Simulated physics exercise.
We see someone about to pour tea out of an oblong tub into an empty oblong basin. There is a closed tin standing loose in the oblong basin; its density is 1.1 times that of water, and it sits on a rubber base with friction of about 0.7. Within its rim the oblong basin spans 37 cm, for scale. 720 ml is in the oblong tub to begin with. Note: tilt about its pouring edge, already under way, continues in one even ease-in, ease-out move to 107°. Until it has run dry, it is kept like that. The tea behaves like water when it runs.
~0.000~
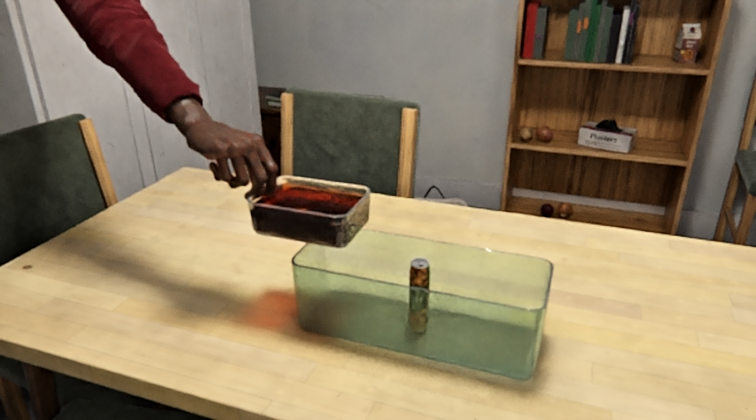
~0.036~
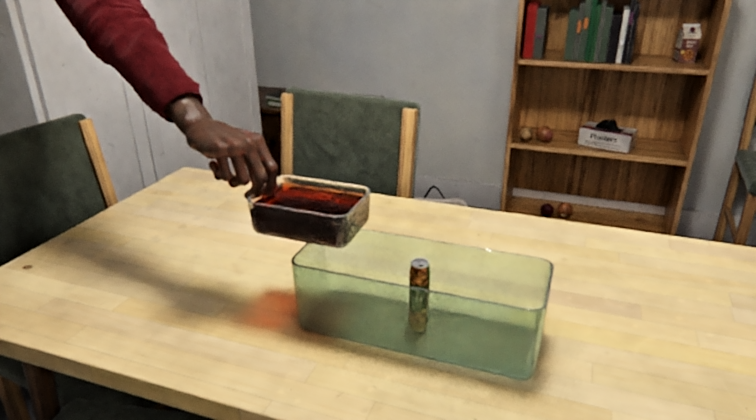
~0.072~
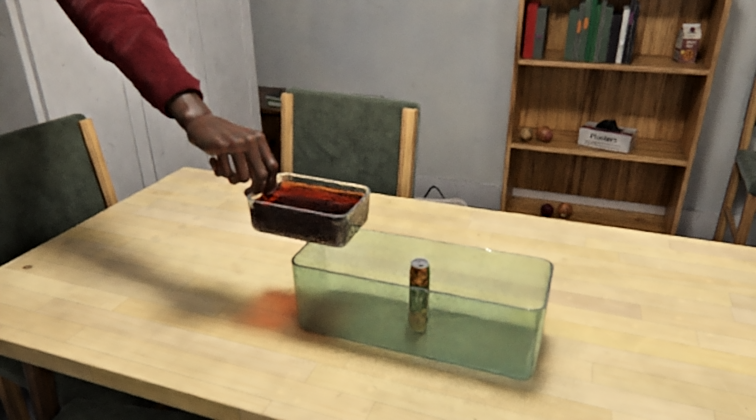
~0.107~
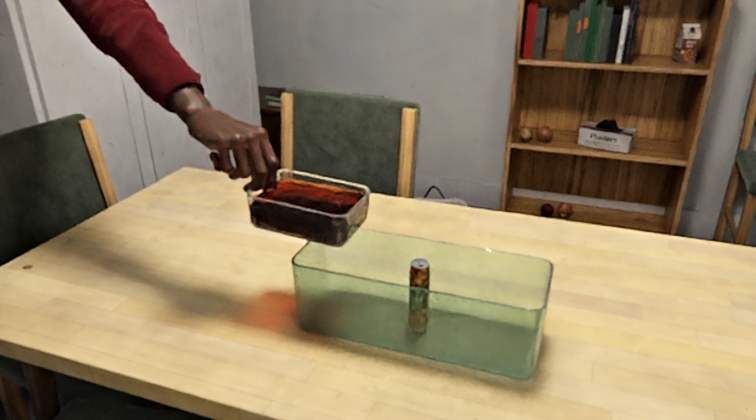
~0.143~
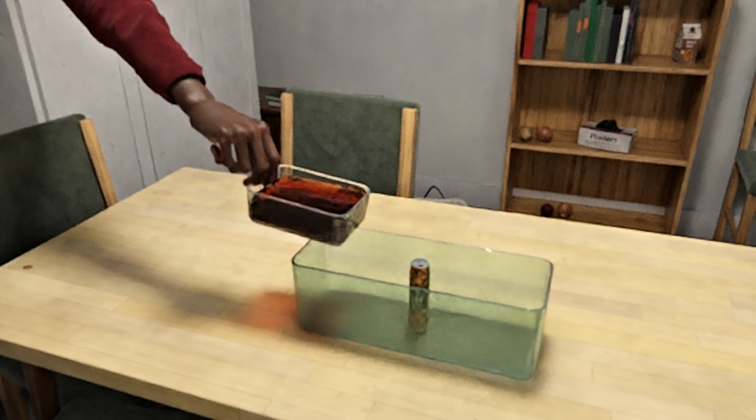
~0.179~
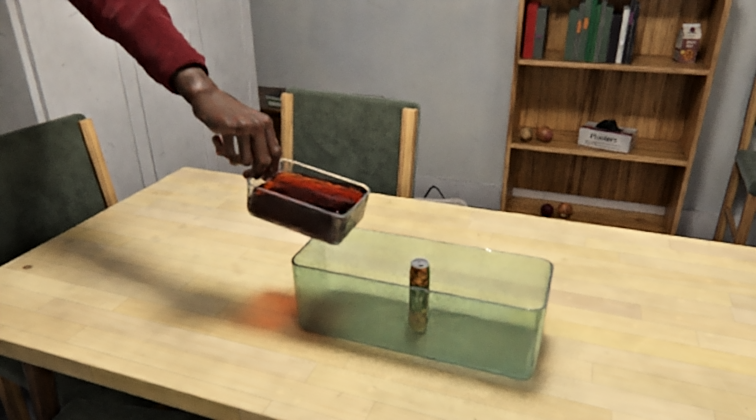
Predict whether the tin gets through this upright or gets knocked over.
It does not come down.
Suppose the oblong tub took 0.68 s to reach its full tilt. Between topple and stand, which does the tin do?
Well, the tin simply holds firm.
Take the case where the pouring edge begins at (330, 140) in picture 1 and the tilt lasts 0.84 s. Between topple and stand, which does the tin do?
Then it stays on its base.
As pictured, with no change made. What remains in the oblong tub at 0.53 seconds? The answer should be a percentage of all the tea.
I'd put it near 32 percent.
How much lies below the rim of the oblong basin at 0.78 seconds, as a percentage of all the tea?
The fraction sits near 86 in a hundred.
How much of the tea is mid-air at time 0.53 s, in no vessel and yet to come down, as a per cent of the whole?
52 per cent.
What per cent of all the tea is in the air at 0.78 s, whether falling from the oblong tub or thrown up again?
I'd say some 4 per cent is in the air.
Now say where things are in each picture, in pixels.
The first frame shows tilt 0°; pouring edge (360, 203); surface from (267, 192) to (360, 206); the oblong basin's rim runs from (308, 243) to (550, 286); the tin's top is at (420, 266).
The second frame shows tilt 0°; pouring edge (360, 203); surface from (268, 192) to (360, 206).
The third frame shows tilt 2°; pouring edge (359, 203); surface from (267, 190) to (360, 204).
The fourth frame shows tilt 4°; pouring edge (359, 203); surface from (267, 188) to (359, 203).
The fifth frame shows tilt 8°; pouring edge (359, 203); surface from (266, 185) to (359, 201).
The sixth frame shows tilt 12°; pouring edge (359, 204); surface from (266, 181) to (360, 199).
By 0.53 s the tilt is 74° and 33 per cent is still to pour; the tin stands where it began.
By 0.78 s the tilt is 106° and 1 per cent is still to pour; the tin stands where it began.
By 1.05 s the tilt is 107° and 0 per cent is still to pour; the tin stands where it began.
By 1.34 s the tilt is 107° and 0 per cent is still to pour; the tin stands where it began.
At rest the tin stands where it began.
